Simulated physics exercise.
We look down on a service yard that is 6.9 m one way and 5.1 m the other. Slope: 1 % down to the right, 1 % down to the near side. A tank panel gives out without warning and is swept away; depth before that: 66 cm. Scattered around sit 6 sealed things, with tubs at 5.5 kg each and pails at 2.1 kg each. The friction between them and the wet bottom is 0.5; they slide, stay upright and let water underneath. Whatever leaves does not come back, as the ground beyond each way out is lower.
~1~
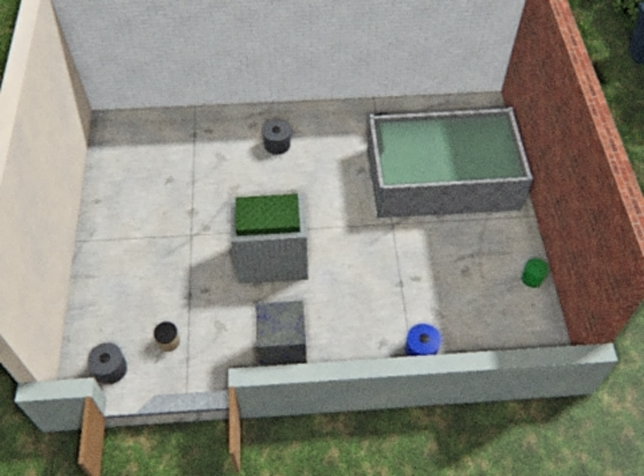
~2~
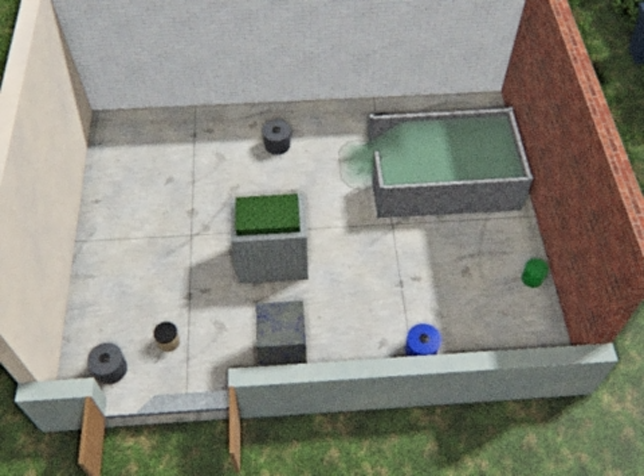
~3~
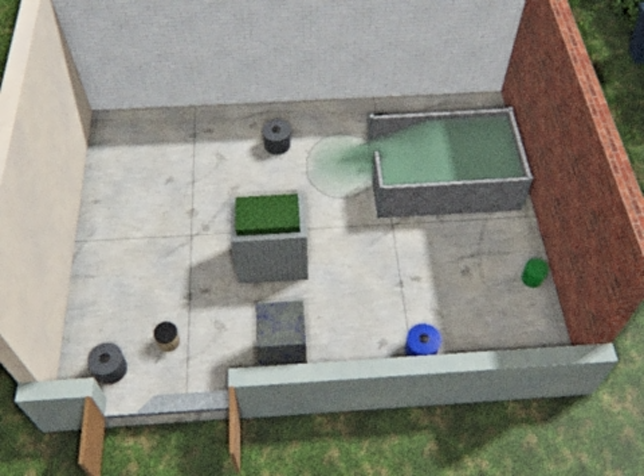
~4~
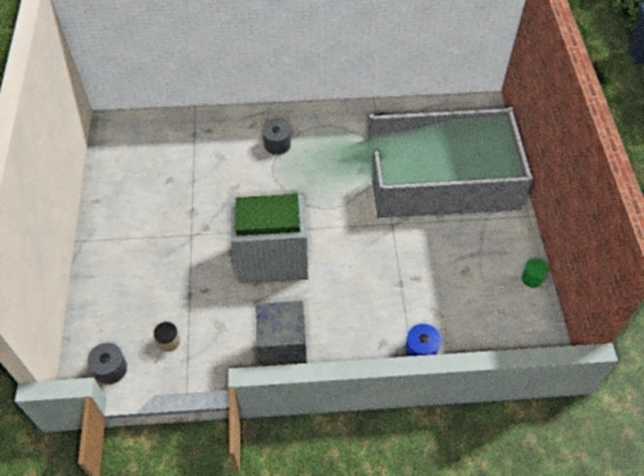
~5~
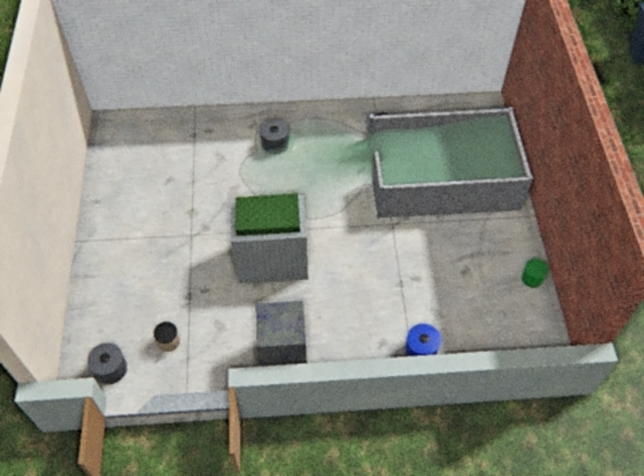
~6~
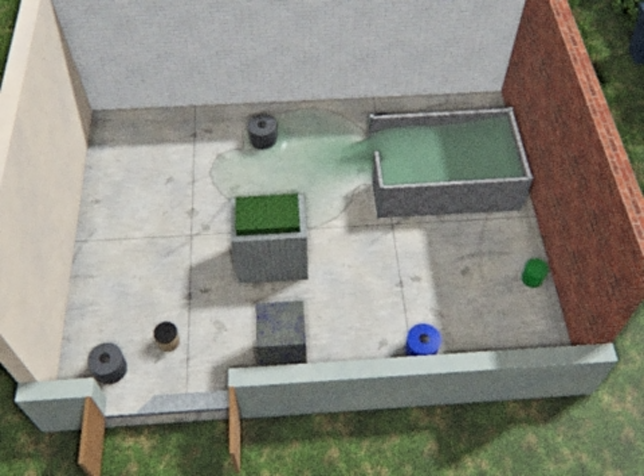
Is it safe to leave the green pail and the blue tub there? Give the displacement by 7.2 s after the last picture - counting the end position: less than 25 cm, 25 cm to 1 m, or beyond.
In the end green pail: Practically unmoved. Blue tub: Practically unmoved.
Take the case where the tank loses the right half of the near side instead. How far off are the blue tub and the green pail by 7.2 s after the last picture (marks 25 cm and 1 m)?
The blue tub is swept a long way; the green pail is swept a long way.
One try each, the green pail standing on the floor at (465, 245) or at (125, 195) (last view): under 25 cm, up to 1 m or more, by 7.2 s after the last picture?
At the first spot it keeps its position; at the second it winds up far off.
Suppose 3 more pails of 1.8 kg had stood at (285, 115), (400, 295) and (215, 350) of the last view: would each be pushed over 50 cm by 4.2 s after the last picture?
Lab note - in order: Above threshold / below threshold / below threshold.
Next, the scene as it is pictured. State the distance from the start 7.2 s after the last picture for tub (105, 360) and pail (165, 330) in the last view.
In turn: Washed out, 120 cm.
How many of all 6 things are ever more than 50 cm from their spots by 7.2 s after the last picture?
I get 3.
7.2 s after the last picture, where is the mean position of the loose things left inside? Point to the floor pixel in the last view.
Around (344, 256).
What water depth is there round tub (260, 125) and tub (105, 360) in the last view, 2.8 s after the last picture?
Close to 15 and 4 centimetres.
Then, 0.9 s after the last picture the green pail is near (537, 268), 0.0 m from its start, aground; the blue tub is near (424, 338), 0.0 m from its start, aground; 0 of 6 are out; 0 afloat.
Then, 2.8 s after the last picture the green pail is near (537, 268), 0.0 m from its start, aground; the blue tub is near (424, 338), 0.0 m from its start, aground; 0 of 6 are out; 1 afloat.
Then, 4.8 s after the last picture the green pail is near (537, 268), 0.0 m from its start, aground; the blue tub is near (424, 338), 0.0 m from its start, aground; 1 of 6 are out; 2 afloat.
Then, 7.2 s after the last picture the green pail is near (537, 268), 0.0 m from its start, aground; the blue tub is near (424, 338), 0.0 m from its start, aground; 1 of 6 are out; 2 afloat.
